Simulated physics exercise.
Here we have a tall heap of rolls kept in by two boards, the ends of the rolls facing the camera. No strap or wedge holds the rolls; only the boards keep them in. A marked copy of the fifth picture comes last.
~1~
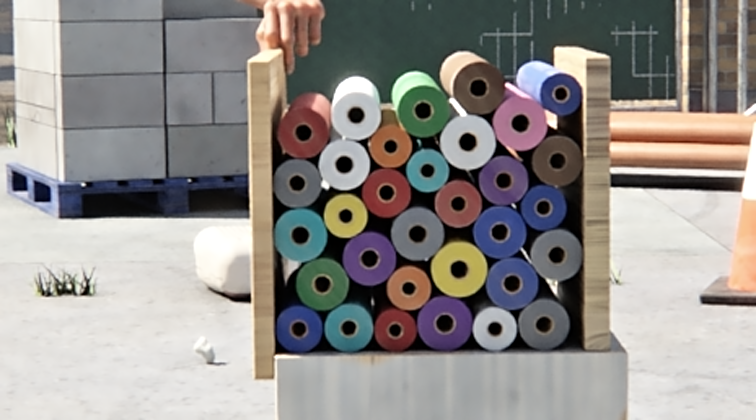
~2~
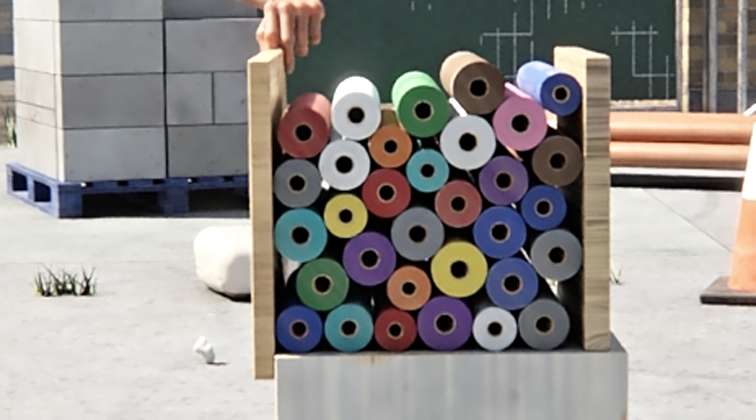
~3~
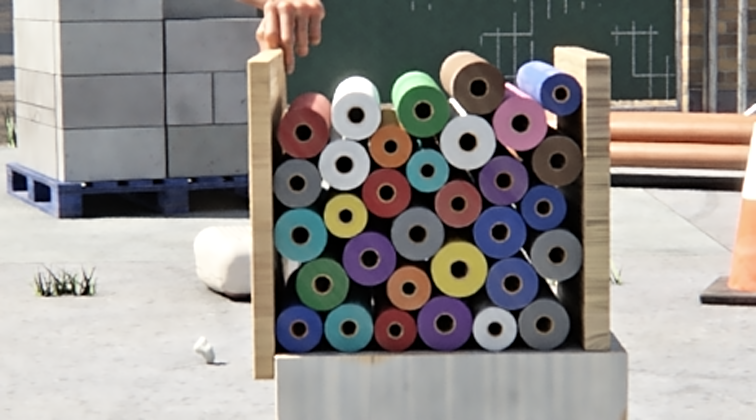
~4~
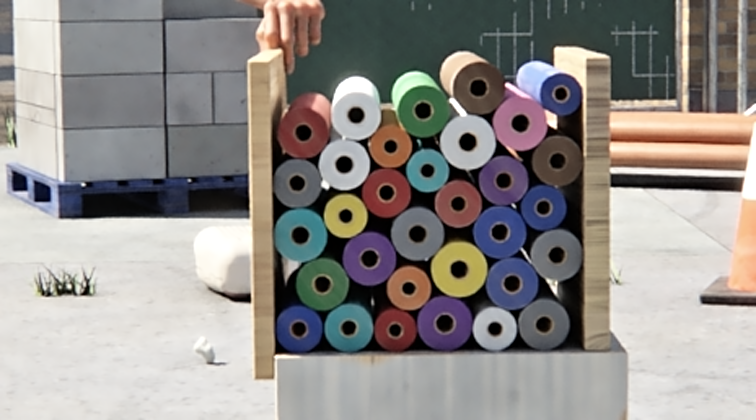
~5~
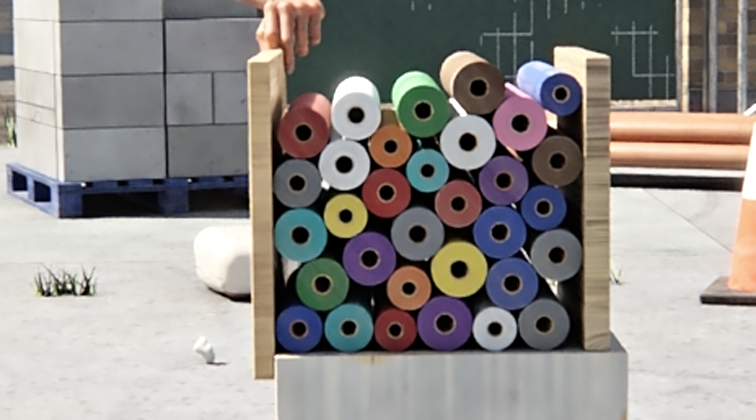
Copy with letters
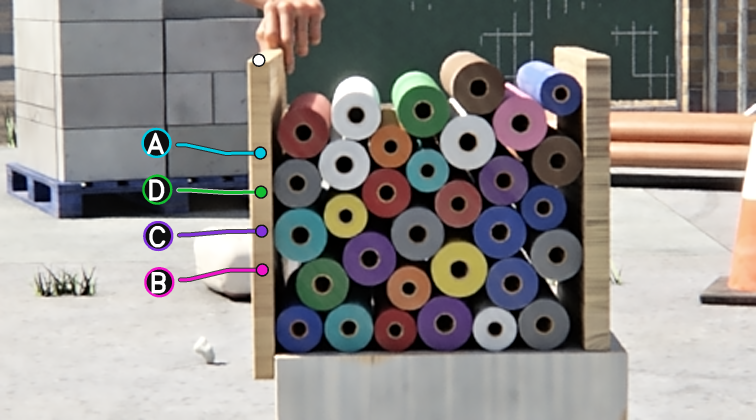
On a sunny paved yard, a hand rested on top of the left wooden board beside a tall heap of colourful rolls packed between two boards, and nothing visibly moved.
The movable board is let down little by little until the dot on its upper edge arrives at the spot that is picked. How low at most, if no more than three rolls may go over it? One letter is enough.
D is the limit.
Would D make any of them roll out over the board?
No, at D.
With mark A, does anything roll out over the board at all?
No, at A.
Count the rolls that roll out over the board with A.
At A the number is none.
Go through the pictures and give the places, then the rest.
The first frame shows side board (271, 200); a blue roll (299, 329); a grey roll (544, 324).
The second frame shows a grey roll (544, 324); a grey roll (557, 255).
The third frame shows a yellow roll (346, 216); a grey roll (297, 183).
The fourth frame shows a red roll (303, 133); a brown roll (478, 88).
The fifth frame shows side board (271, 200); a blue roll (299, 329); a grey roll (544, 324).
On the marked copy, A at (261, 153); B at (263, 270); C at (262, 231); D at (261, 192); the white dot at (259, 61).
With D. Early on, top of the board (271, 122).
Further on, top of the board (272, 191).
At the end, top of the board (272, 191), none out over the board.
As for the rest, A none out over the board; B more than three out over the board; C more than three out over the board.
